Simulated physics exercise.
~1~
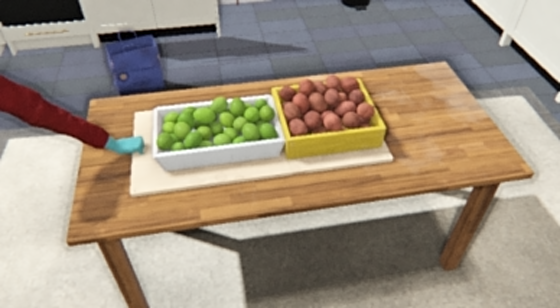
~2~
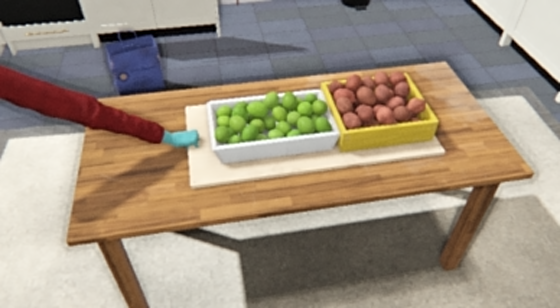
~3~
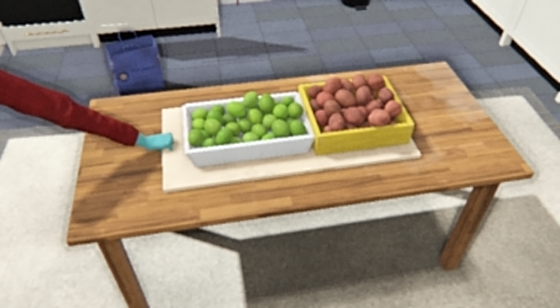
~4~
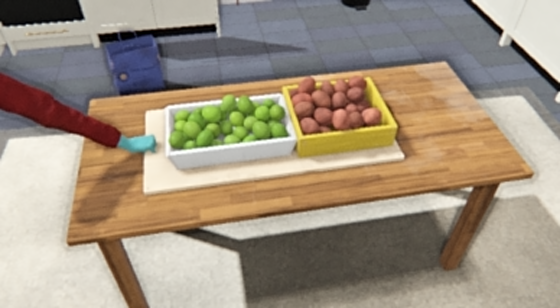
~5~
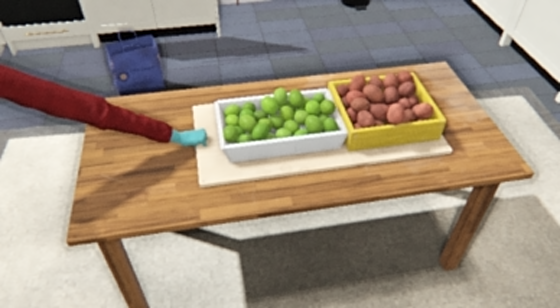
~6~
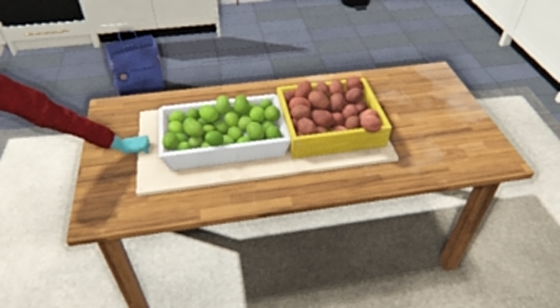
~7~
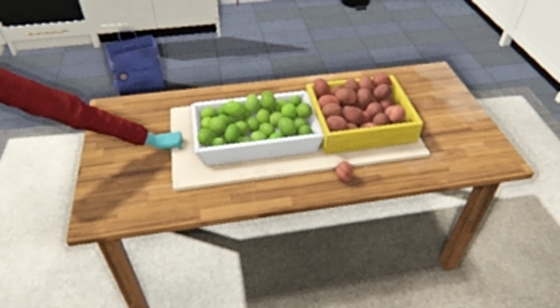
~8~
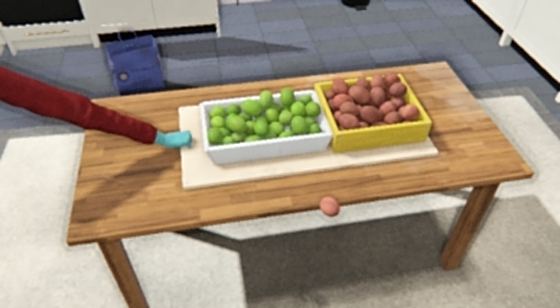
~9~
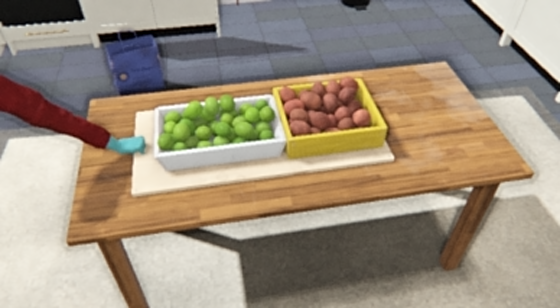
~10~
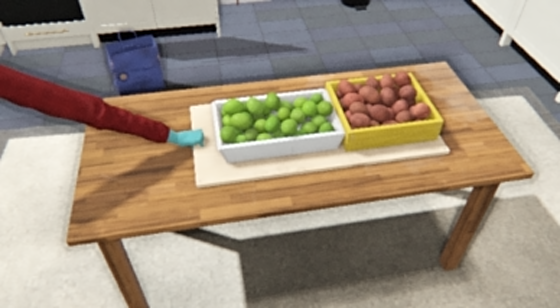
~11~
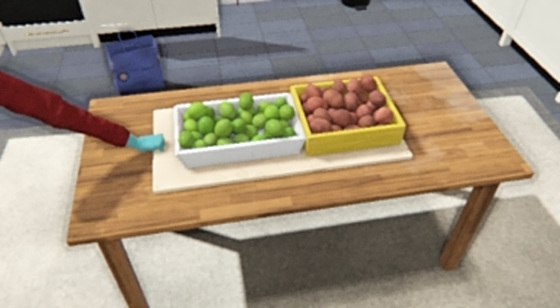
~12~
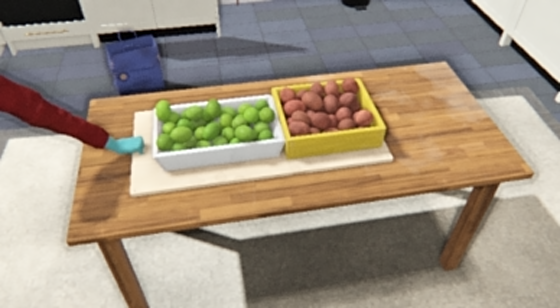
A board carrying a white crate of limes and a yellow crate of red potatoes slid right and back repeatedly, a gloved hand at its left end. One potato dropped out and rolled off the table's front edge, while the limes stayed in.
